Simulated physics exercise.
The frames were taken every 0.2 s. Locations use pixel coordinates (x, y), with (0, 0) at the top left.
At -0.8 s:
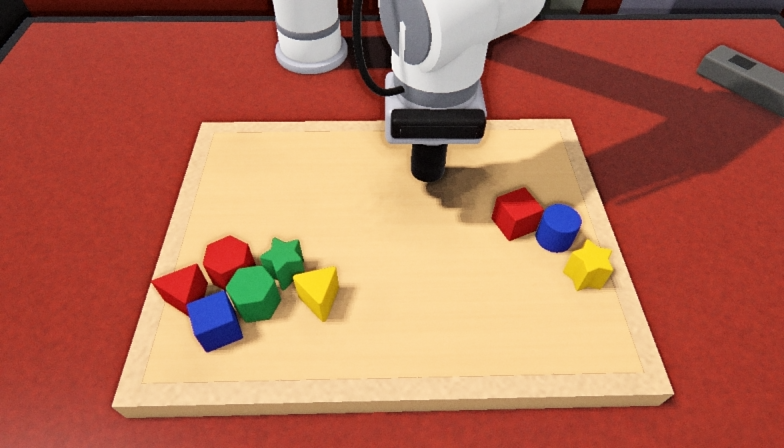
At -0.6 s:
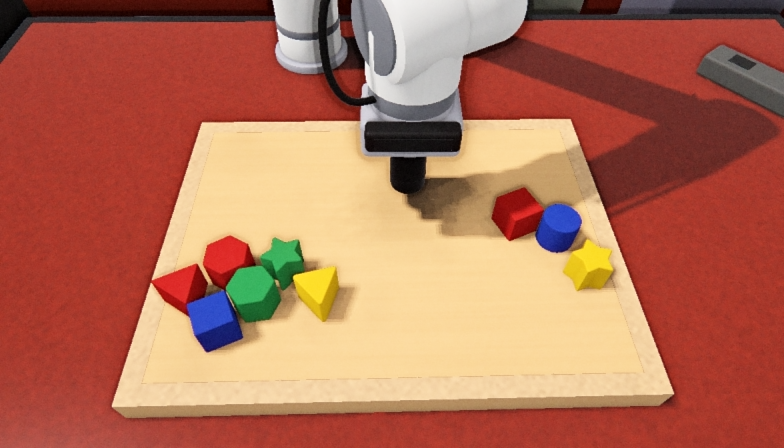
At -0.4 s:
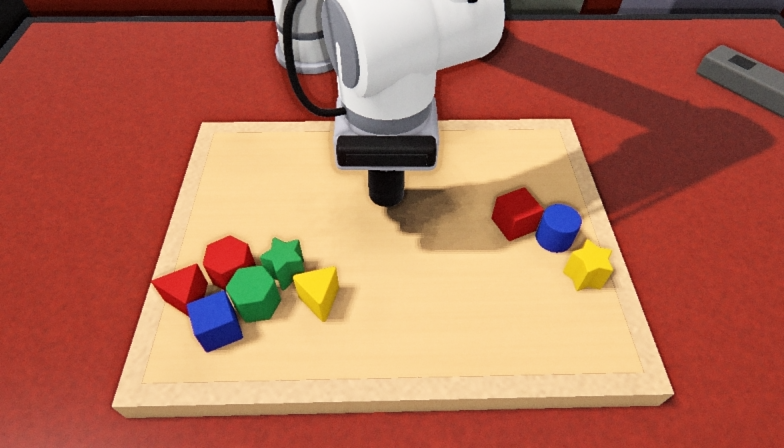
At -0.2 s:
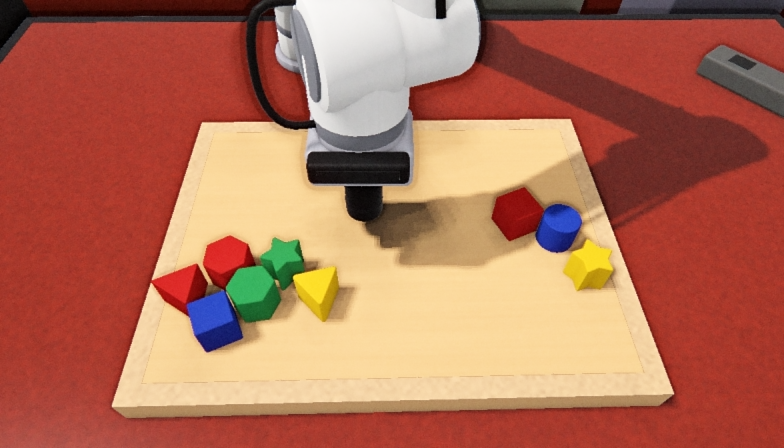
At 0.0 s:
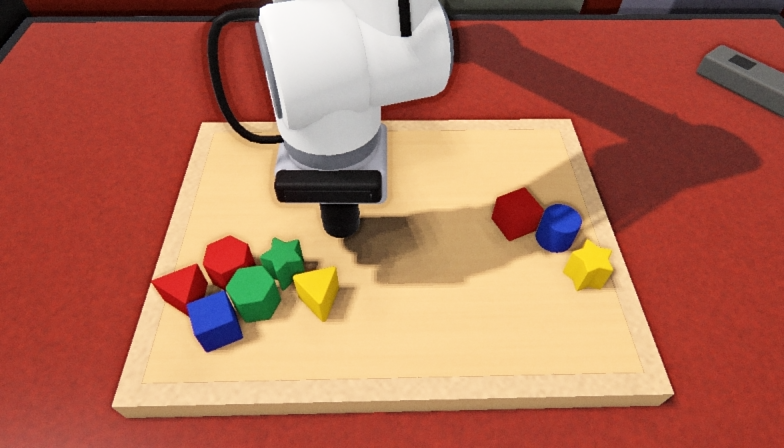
A robot arm moves its black tip left and downward across a board of still blocks.
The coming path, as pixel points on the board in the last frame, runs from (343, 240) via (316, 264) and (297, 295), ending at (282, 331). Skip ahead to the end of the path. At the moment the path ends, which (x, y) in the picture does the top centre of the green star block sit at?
My best guess is (242, 300).
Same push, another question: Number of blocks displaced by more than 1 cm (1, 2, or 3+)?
3 or more blocks.
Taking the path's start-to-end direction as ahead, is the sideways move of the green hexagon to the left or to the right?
It goes right.
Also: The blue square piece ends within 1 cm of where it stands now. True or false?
Verdict: False.
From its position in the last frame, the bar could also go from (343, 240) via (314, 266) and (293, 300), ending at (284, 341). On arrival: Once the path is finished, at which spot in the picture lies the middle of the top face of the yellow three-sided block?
Top centre: (316, 311).
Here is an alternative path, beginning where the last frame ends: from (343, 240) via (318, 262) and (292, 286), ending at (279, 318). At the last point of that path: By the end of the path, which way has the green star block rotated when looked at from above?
Answer: Clockwise.
What follows on the original path. One third of the way, bar (313, 248); green star block (277, 253).
Two thirds of the way, bar (293, 281); blue square piece (180, 327); green hexagon (222, 305), turned 15° clockwise; green star block (255, 280); yellow three-sided block (315, 297), turned 40° anticlockwise.
At the end, bar (277, 317); blue square piece (154, 335); green hexagon (199, 318), turned 25° clockwise; green star block (242, 300), turned 35° clockwise; yellow three-sided block (315, 309), turned 65° anticlockwise.
